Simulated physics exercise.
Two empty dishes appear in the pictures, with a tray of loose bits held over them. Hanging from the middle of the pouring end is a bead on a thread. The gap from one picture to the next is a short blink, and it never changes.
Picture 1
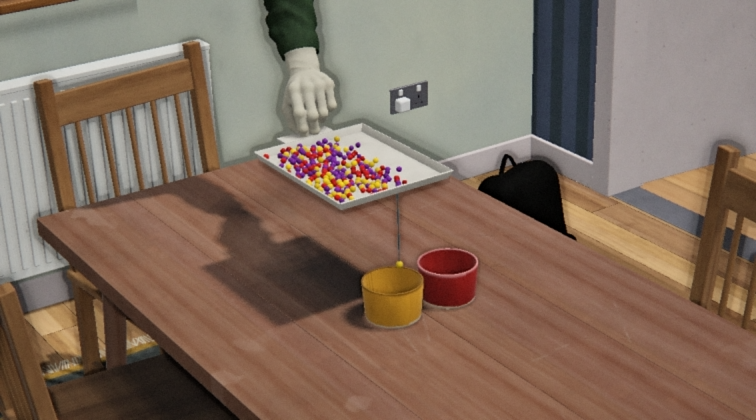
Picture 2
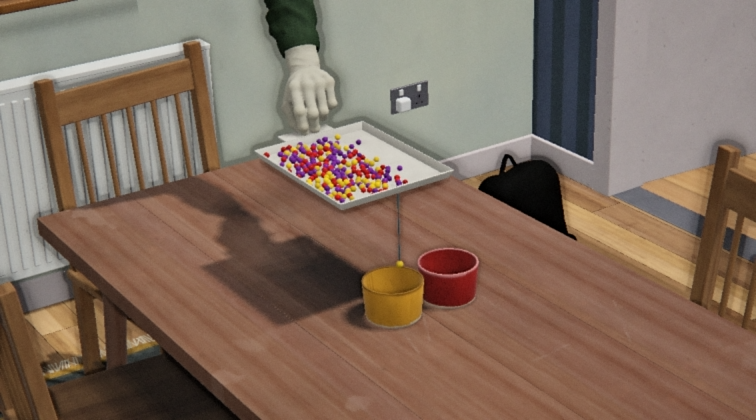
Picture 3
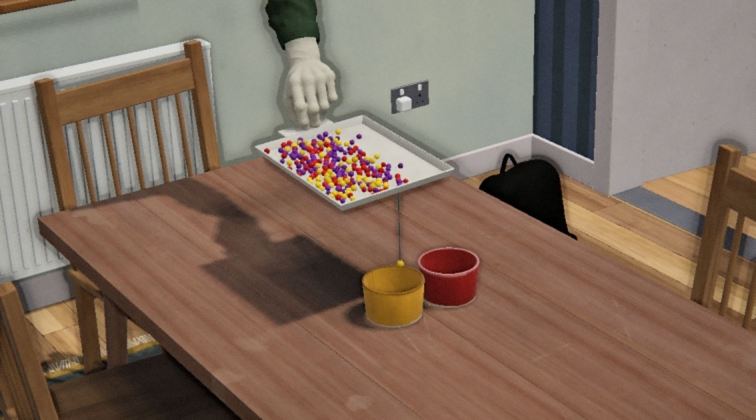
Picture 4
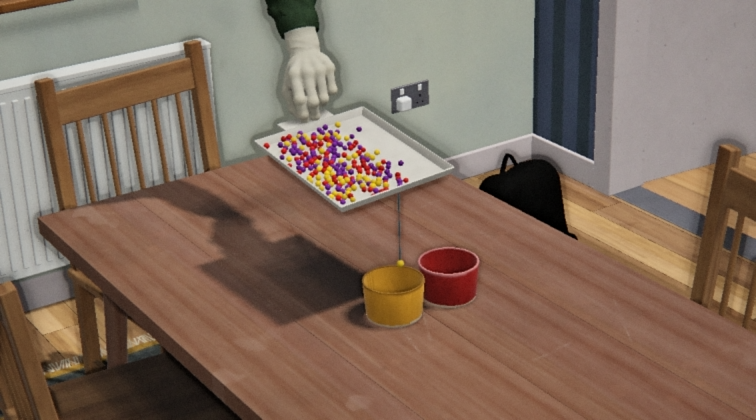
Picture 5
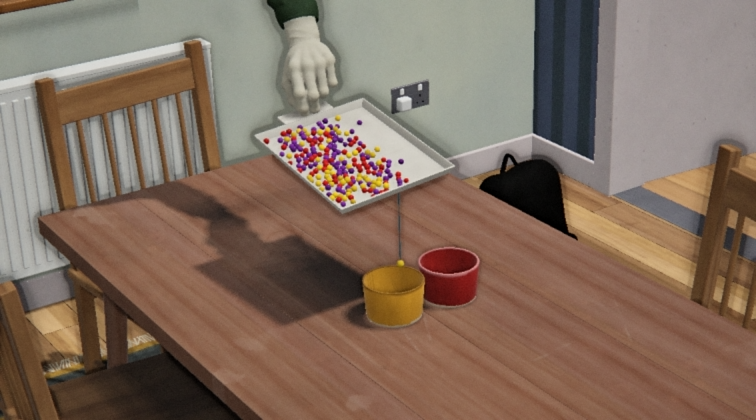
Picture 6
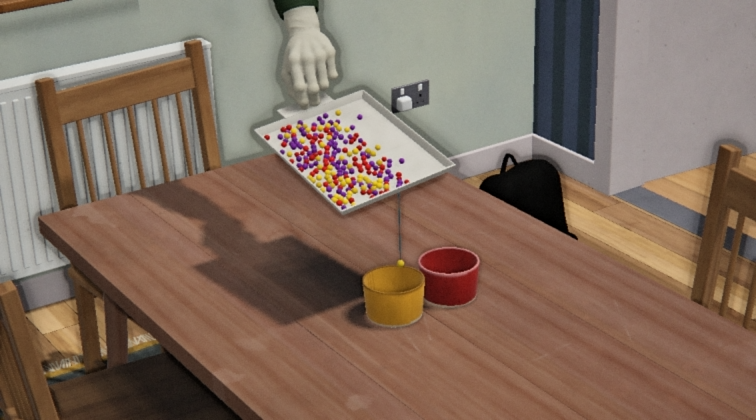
In a dining room, a pale hand holds a white tray of red, yellow and purple beads above a wooden table with a yellow dish and a red dish. The hand gradually raises the tray's far side, and the tray tilts further towards the viewer, its near left corner lowest, as the beads shift slightly.
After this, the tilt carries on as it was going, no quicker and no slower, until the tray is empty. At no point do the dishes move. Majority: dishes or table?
Table.
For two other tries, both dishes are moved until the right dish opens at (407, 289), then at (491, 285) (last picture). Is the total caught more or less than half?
Past half, then shy of half.
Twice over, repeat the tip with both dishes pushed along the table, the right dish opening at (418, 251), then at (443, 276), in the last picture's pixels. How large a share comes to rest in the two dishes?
About 0% on the first try and 50% on the second.
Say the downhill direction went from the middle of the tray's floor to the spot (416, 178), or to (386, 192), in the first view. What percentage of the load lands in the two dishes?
The share is 70 per cent in the first and 30 per cent in the second.
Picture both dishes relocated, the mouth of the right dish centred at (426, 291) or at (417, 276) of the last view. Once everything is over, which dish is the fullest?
First the dish on the left, then the left dish.
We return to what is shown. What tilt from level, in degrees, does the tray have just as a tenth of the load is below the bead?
That happens at around 45°.
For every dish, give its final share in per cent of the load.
Left dish: 10 per cent; right dish: 0 per cent.
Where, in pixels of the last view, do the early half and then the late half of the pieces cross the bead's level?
First half (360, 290); second half (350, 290).
Just after the last frame, tray tipped steeply; roughly half on the tray; about a tenth in the left dish; roughly a quarter outside both; roughly a quarter in the air.
A moment on, tray tipped right over; about a tenth in the left dish; the larger part outside both; just a few in the air.
Further on, tray tipped past a quarter turn; about a tenth in the left dish; the larger part outside both.
When it is over, tray tipped past a quarter turn; about a tenth in the left dish; not one in the right dish; the larger part outside both.
